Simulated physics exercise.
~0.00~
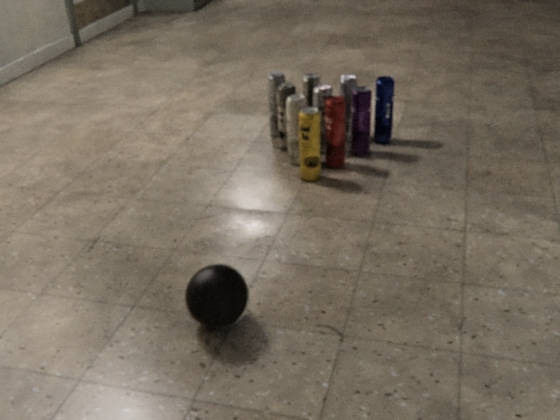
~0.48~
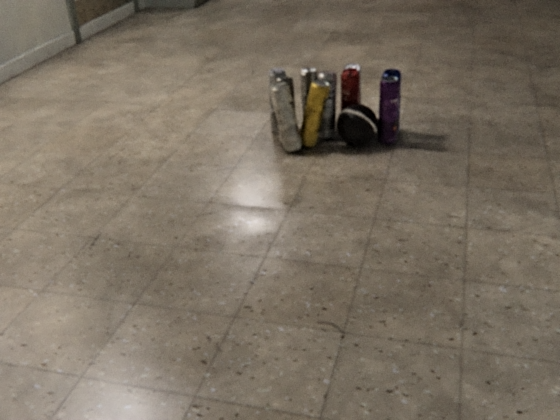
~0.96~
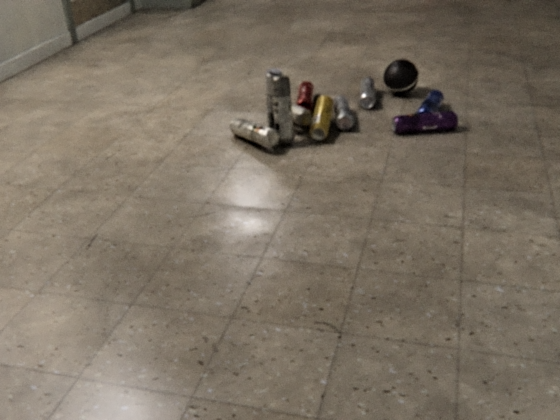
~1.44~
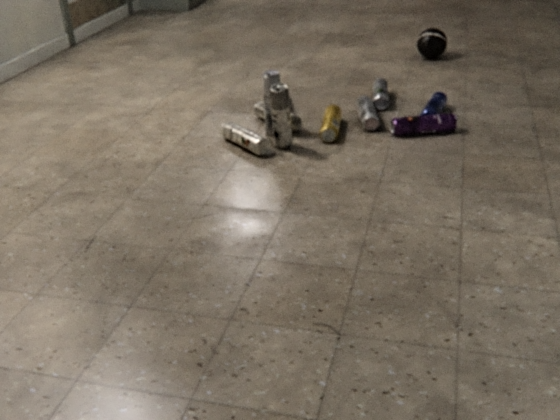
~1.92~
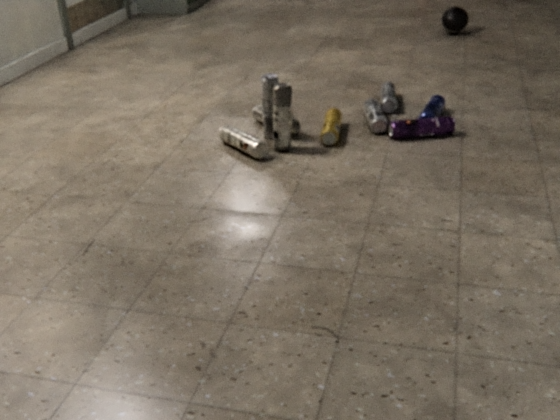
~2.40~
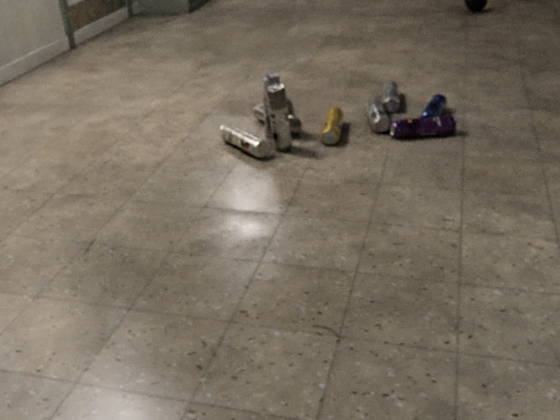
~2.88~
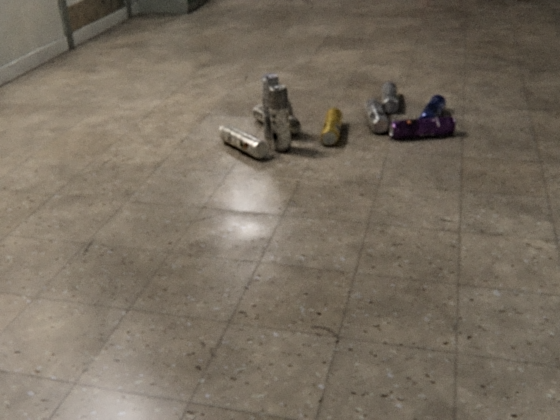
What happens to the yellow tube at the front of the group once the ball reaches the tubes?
It leans and then topples, ending up lying on the floor among the other fallen tubes.
A black ball rolled across a tiled floor into a tight group of colourful upright tubes and scattered them, then rolled away out of sight to the upper right, leaving most of the tubes lying down and a couple of silvery ones still standing.
